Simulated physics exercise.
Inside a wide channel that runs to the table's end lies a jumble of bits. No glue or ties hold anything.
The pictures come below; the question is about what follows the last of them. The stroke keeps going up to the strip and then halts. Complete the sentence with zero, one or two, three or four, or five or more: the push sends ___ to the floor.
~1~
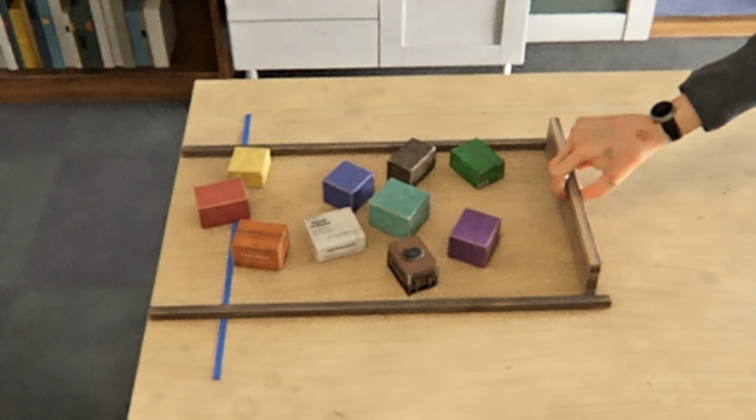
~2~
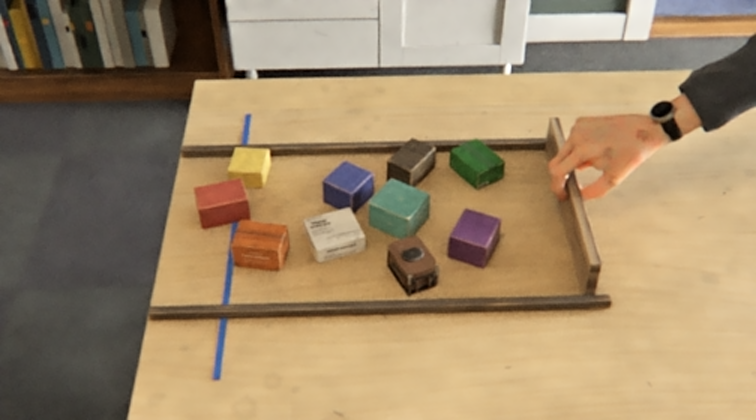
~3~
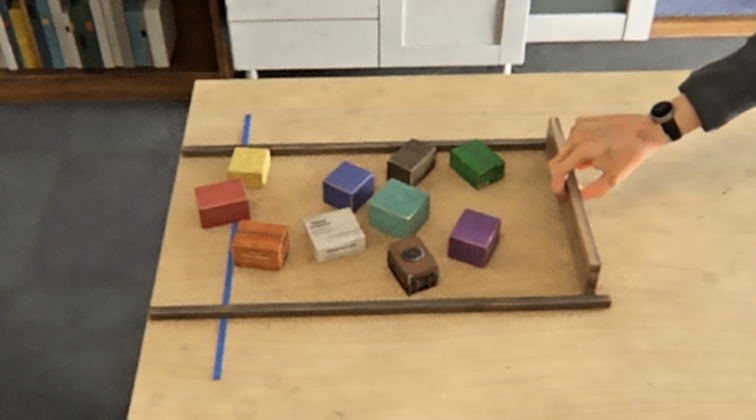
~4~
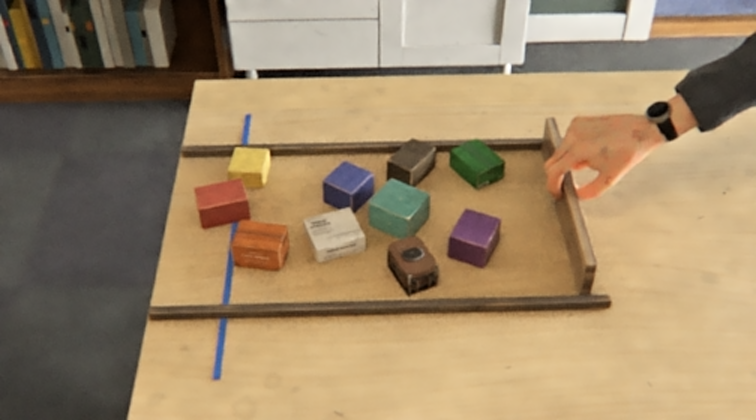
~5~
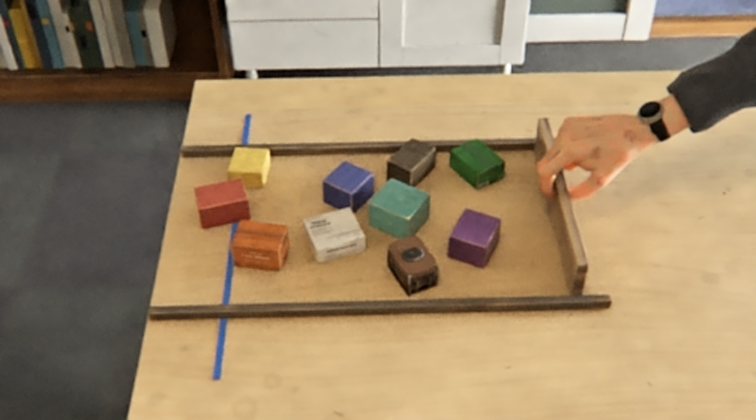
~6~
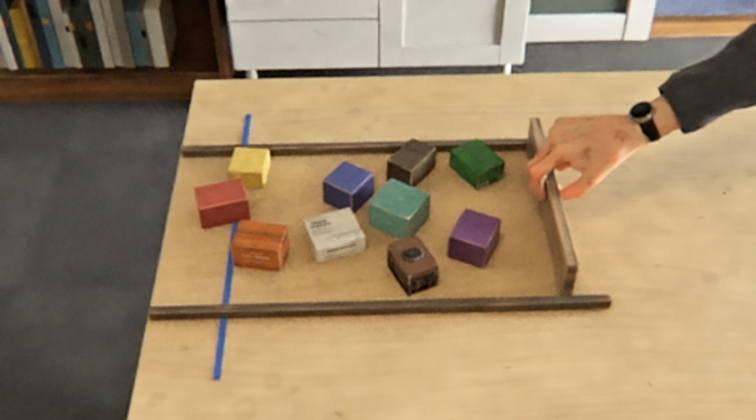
The push sends three or four to the floor.
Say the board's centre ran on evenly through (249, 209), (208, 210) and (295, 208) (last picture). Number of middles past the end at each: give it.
Going through the three places, I get 3, 6 and 0.
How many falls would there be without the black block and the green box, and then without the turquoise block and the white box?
Result: 1, then 1.
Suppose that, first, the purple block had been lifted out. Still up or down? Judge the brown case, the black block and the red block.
Brown case: Still there. Black block: Still there. Red block: Over the edge.
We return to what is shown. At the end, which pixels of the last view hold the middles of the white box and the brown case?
The first sits around (165, 234), while the other sits around (201, 288).
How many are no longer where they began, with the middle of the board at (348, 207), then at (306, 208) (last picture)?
Counting first: 8, next 10.
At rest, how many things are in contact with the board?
That comes to 4.
A little later, none off yet; red block at rest near (222, 204); yellow block at rest near (249, 168); orange box at rest near (261, 246).
When it is over, the number that fall off is three or four; down, orange box, yellow block and red block.
